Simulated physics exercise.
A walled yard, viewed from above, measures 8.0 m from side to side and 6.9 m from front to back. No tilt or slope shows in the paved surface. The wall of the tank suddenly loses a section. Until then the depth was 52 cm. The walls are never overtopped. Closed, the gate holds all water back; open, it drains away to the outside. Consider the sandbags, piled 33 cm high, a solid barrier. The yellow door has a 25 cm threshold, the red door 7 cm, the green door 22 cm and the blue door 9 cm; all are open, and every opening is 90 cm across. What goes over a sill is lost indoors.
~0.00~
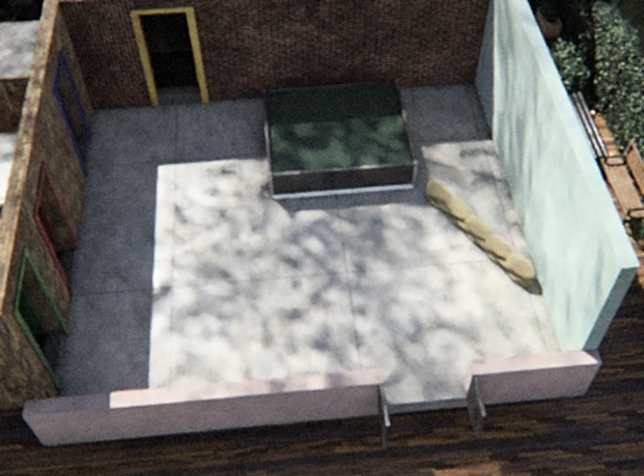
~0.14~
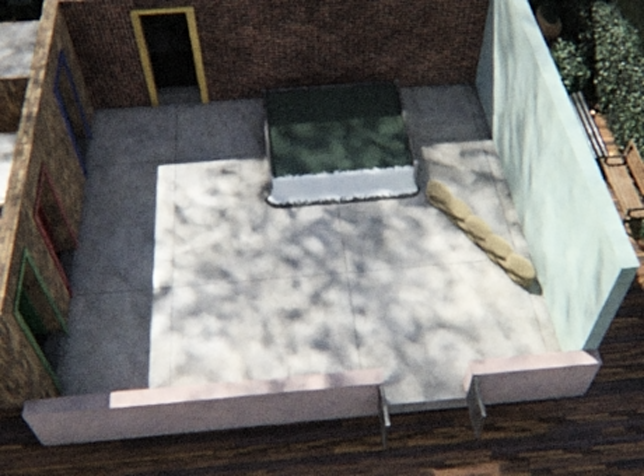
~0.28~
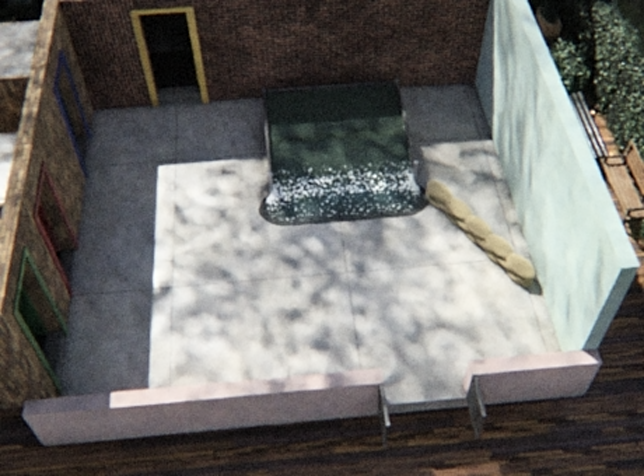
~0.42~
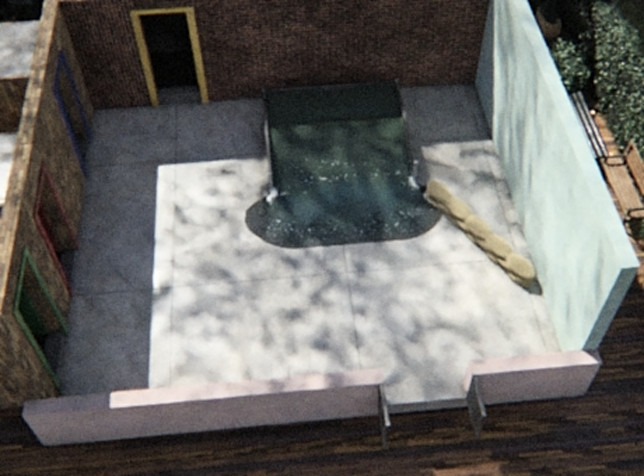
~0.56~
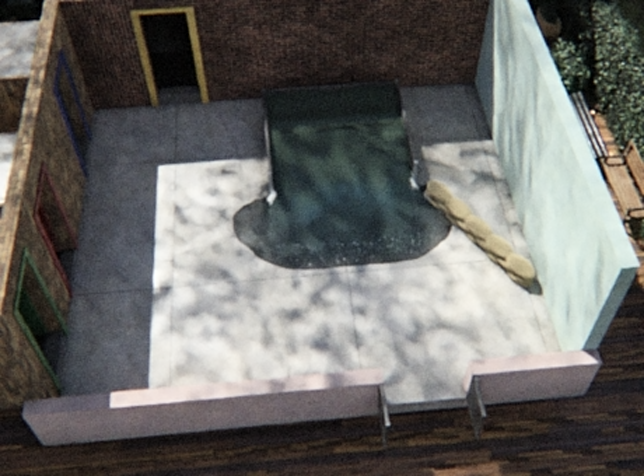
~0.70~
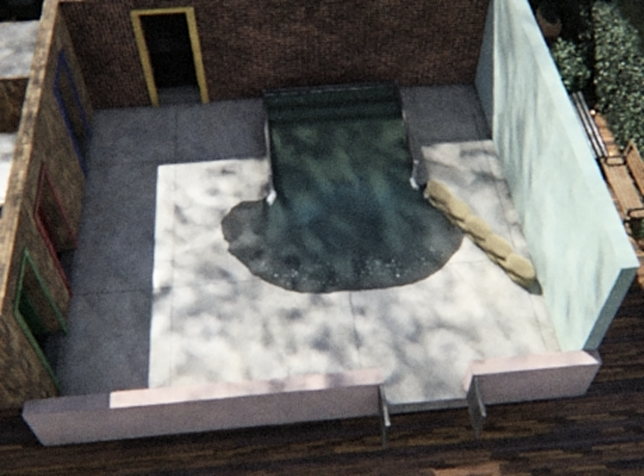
To begin with, a dark, box-like tank stands whole against the brick wall of a walled yard, with sandbags lying to its right. Water then bursts from its front in a speckled, foamy band and spreads forward and sideways over the pale paving, forming a wide, dark, rounded pool beside the sandbags.
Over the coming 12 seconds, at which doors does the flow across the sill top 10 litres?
Door by door: The yellow door falls short, the red door falls short, the green door falls short, the blue door falls short.
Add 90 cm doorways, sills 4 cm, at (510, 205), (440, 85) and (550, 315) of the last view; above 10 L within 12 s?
Well, the first is on the low side, the second is on the low side, and the third is on the high side.
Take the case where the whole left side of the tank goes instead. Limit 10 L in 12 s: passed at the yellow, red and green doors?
Yellow: Within the limit; red: Exceeding the limit; green: Within the limit.
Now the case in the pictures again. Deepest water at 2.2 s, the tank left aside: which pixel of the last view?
Close to (350, 383).
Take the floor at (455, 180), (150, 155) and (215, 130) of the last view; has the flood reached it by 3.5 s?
Untouched, untouched, untouched.
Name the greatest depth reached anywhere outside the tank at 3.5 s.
Up to near 26 cm.
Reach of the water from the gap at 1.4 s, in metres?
Distance: Approx. 4.2 m.
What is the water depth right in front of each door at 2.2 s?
Depths: Yellow door 0 cm, red door 0 cm, green door 0 cm, blue door 0 cm.
After 1.4 s water covers 35 % of the floor and is deepest (22 cm) near (297, 202); yellow door not reached, red door not reached, green door not reached, blue door not reached.
After 2.2 s water covers 45 % of the floor and is deepest (28 cm) near (350, 383); yellow door not reached, red door not reached, green door not reached, blue door not reached.
After 3.5 s water covers 50 % of the floor and is deepest (26 cm) near (512, 378); yellow door not reached, red door not reached, green door not reached, blue door not reached.
After 7.0 s water covers 70 % of the floor and is deepest (12 cm) near (57, 420); yellow door not reached, red door 7 cm at the sill, 0 L in, green door 11 cm at the sill, 0 L in, blue door 3 cm at the sill, 0 L in.
After 12.0 s water covers 90 % of the floor and is deepest (9 cm) near (243, 101); yellow door 6 cm at the sill, 0 L in, red door 6 cm at the sill, 0 L in, green door 6 cm at the sill, 0 L in, blue door 5 cm at the sill, 0 L in.
